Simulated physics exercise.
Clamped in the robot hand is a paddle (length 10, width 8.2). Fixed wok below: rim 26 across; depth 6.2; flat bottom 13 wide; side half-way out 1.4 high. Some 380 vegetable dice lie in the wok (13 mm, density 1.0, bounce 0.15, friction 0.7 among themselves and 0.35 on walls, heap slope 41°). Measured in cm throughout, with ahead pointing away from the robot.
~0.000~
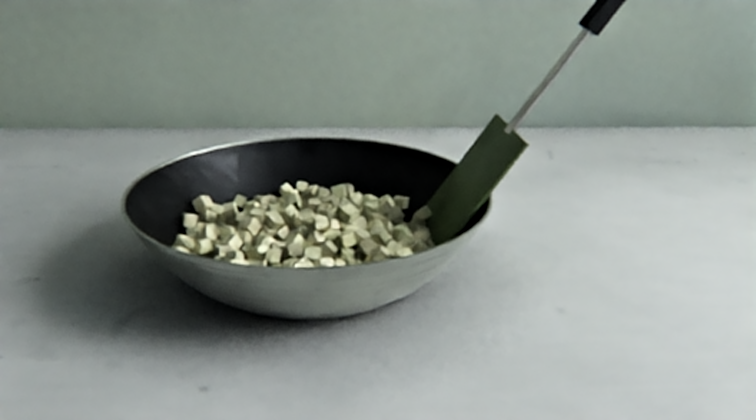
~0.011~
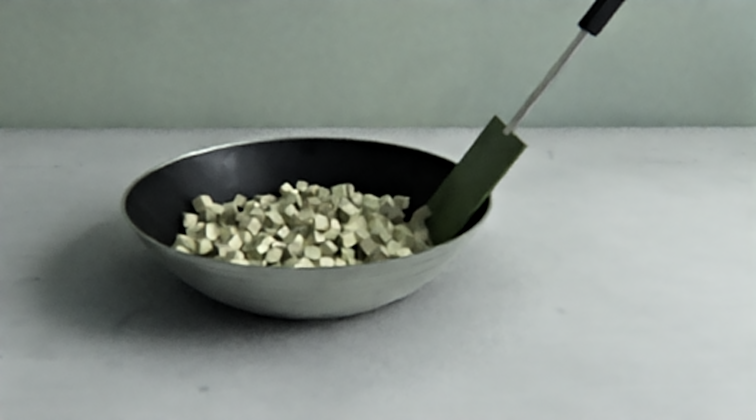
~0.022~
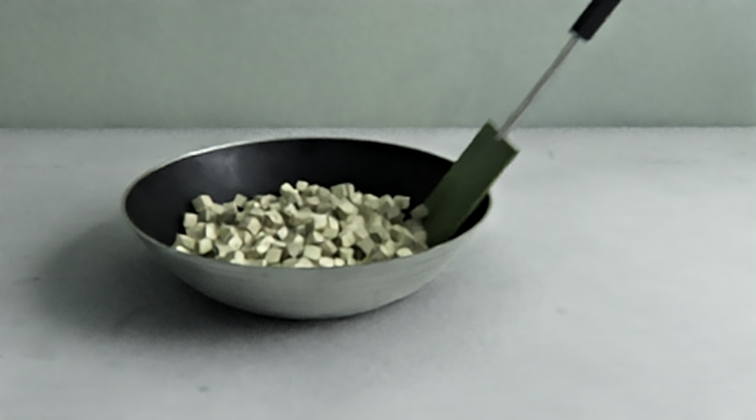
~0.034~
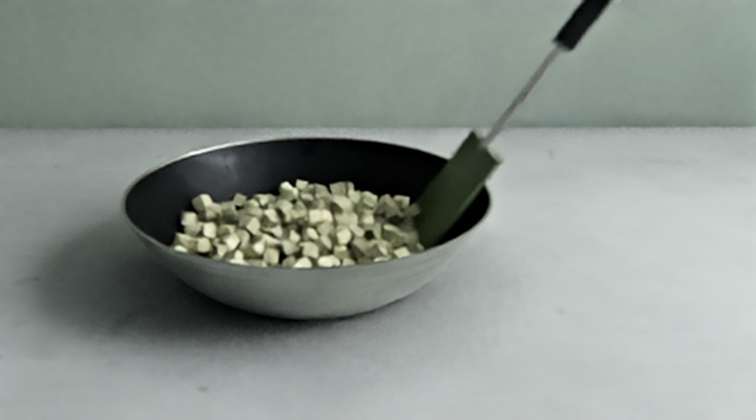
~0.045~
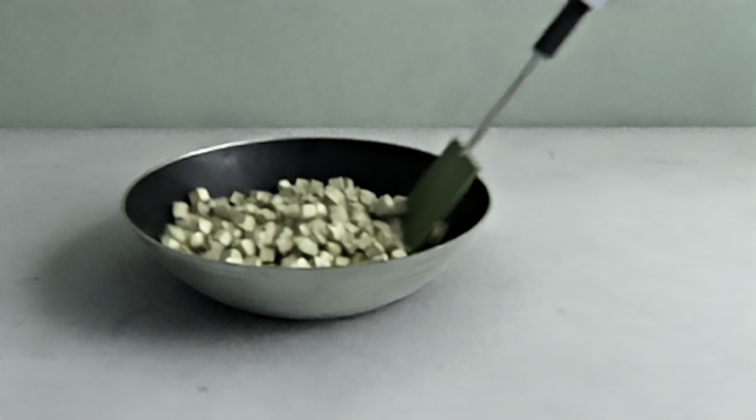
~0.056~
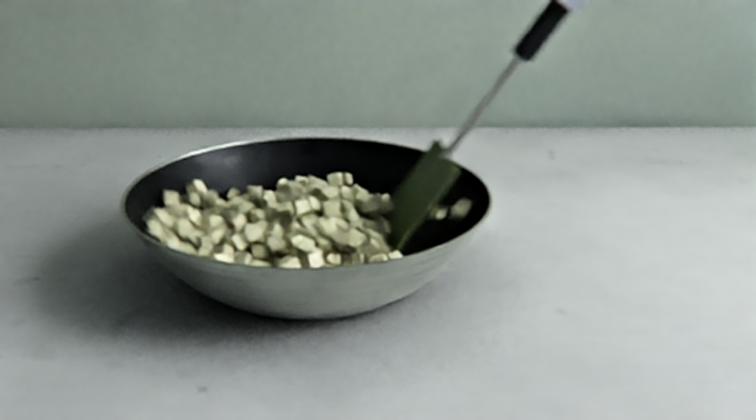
A wide metal wok with a dark interior sits on a pale grey surface before a plain grey-green wall, seen from slightly above by a still camera. Inside lies a heap of pale green-cream vegetable dice, with a dark green paddle on a thin, black-gripped rod at the right. Barely moving at first, the paddle then sweeps left, pushing the dice leftward while a few remain behind it.
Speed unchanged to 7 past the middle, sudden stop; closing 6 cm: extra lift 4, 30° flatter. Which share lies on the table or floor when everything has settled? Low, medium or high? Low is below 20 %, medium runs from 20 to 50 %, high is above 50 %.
The share is medium, from 20 to 50 %.
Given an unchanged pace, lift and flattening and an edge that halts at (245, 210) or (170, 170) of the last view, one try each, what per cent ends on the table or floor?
About 20 and 50 per cent.
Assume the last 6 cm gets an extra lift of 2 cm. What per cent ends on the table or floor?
About 30 %.
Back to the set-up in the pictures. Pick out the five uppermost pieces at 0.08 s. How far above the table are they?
8 cm.
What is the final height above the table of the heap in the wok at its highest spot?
It reaches around 7.0 cm.
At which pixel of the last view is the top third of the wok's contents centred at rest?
Around (199, 223).
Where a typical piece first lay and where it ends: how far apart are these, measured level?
About 9 cm.
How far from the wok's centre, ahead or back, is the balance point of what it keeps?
Offset forward: Around 4.0 cm.
After 0.08 s, sloping 56°, highest piece 9 above the table; 381 in the wok, 1 on the blade or in flight.
After 0.11 s, sloping 47°, highest piece 12 above the table; 374 in the wok, 8 on the blade or in flight.
After 0.32 s, sloping 26°, highest piece 21 above the table; 233 in the wok, 60 on the table or floor, 89 on the blade or in flight.
After 1.37 s, sloping 26°, highest piece 7 above the table; 233 in the wok, 149 on the table or floor.
In the end, 233 in the wok, 149 on the table or floor. That is 39 % on the table or floor.
